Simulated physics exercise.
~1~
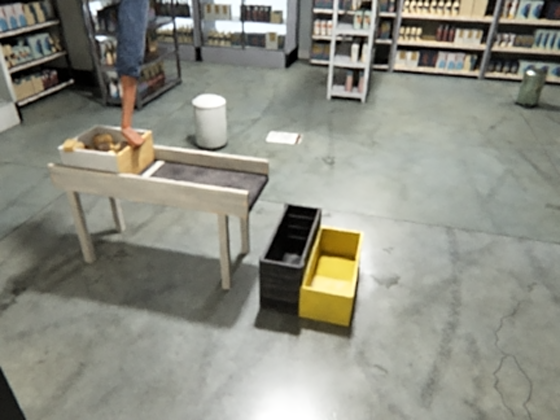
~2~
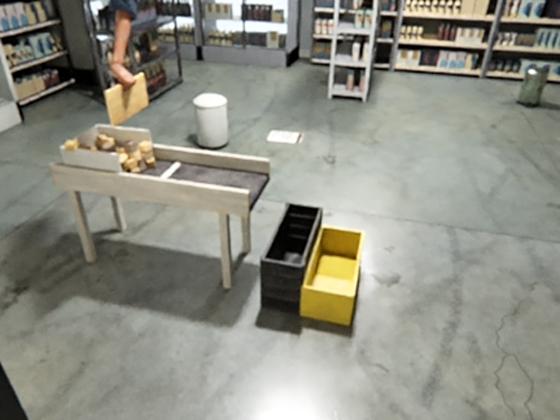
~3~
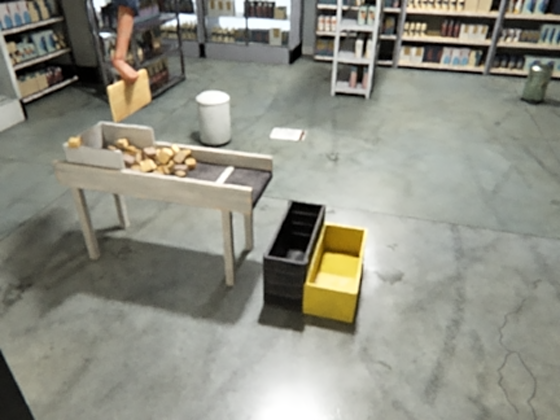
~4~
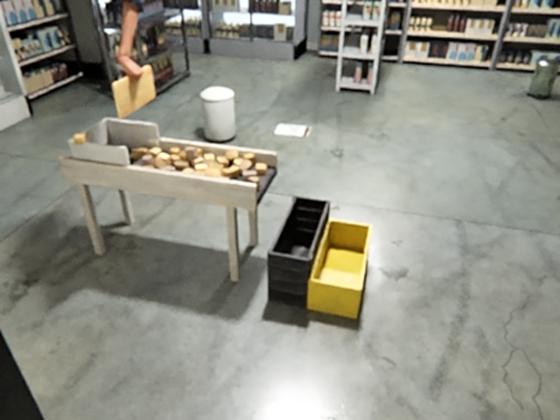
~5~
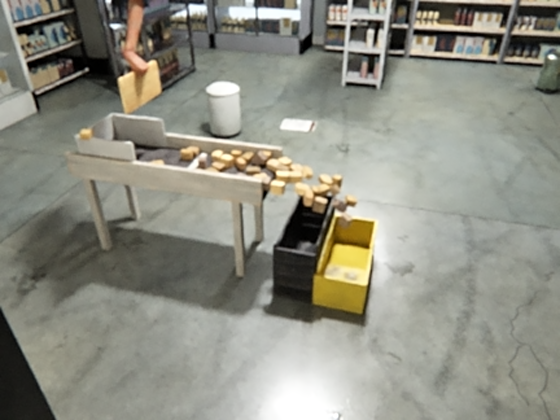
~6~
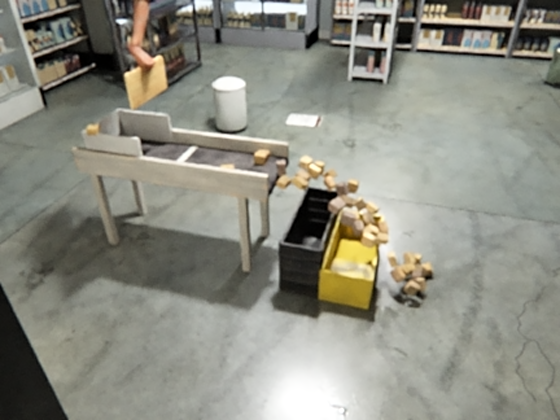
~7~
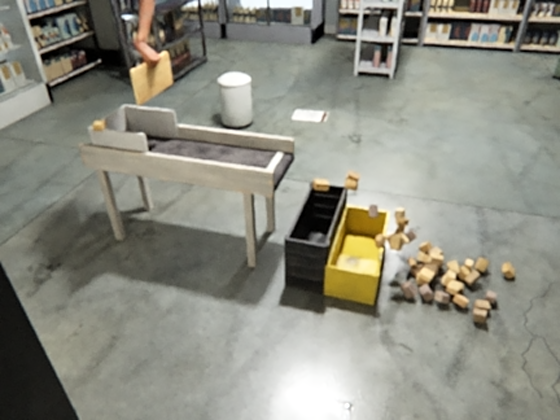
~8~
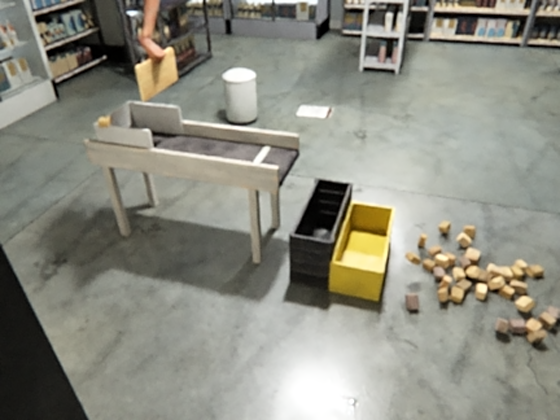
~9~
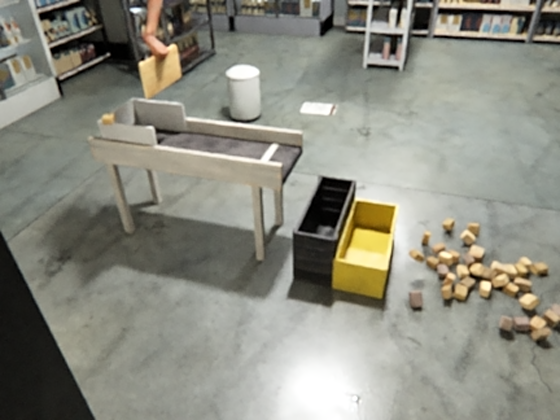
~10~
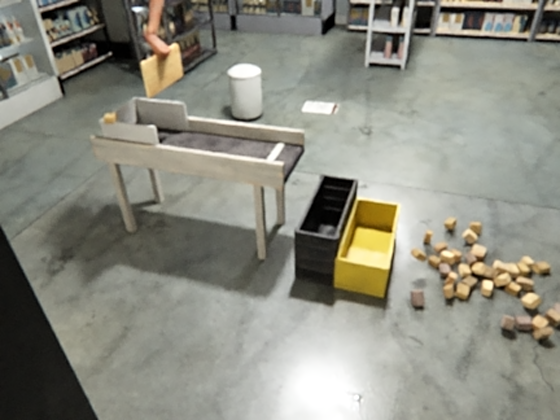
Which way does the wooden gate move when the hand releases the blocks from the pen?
The gate moves up, lifted by the hand and then held above the belt.
At the start, a hand holds a wooden gate that closes off a pale pen of loose timber offcuts at the left end of a raised dark belt, with a black tub and a yellow tote on the floor past its right end. The hand lifts the gate, and the blocks ride right along the belt, spreading out as they go. They shoot off the end in a stream and fly over both containers. They hit the floor beyond the yellow tote and scatter right. At the end, they lie still there, both containers look empty, and one block remains in the pen.
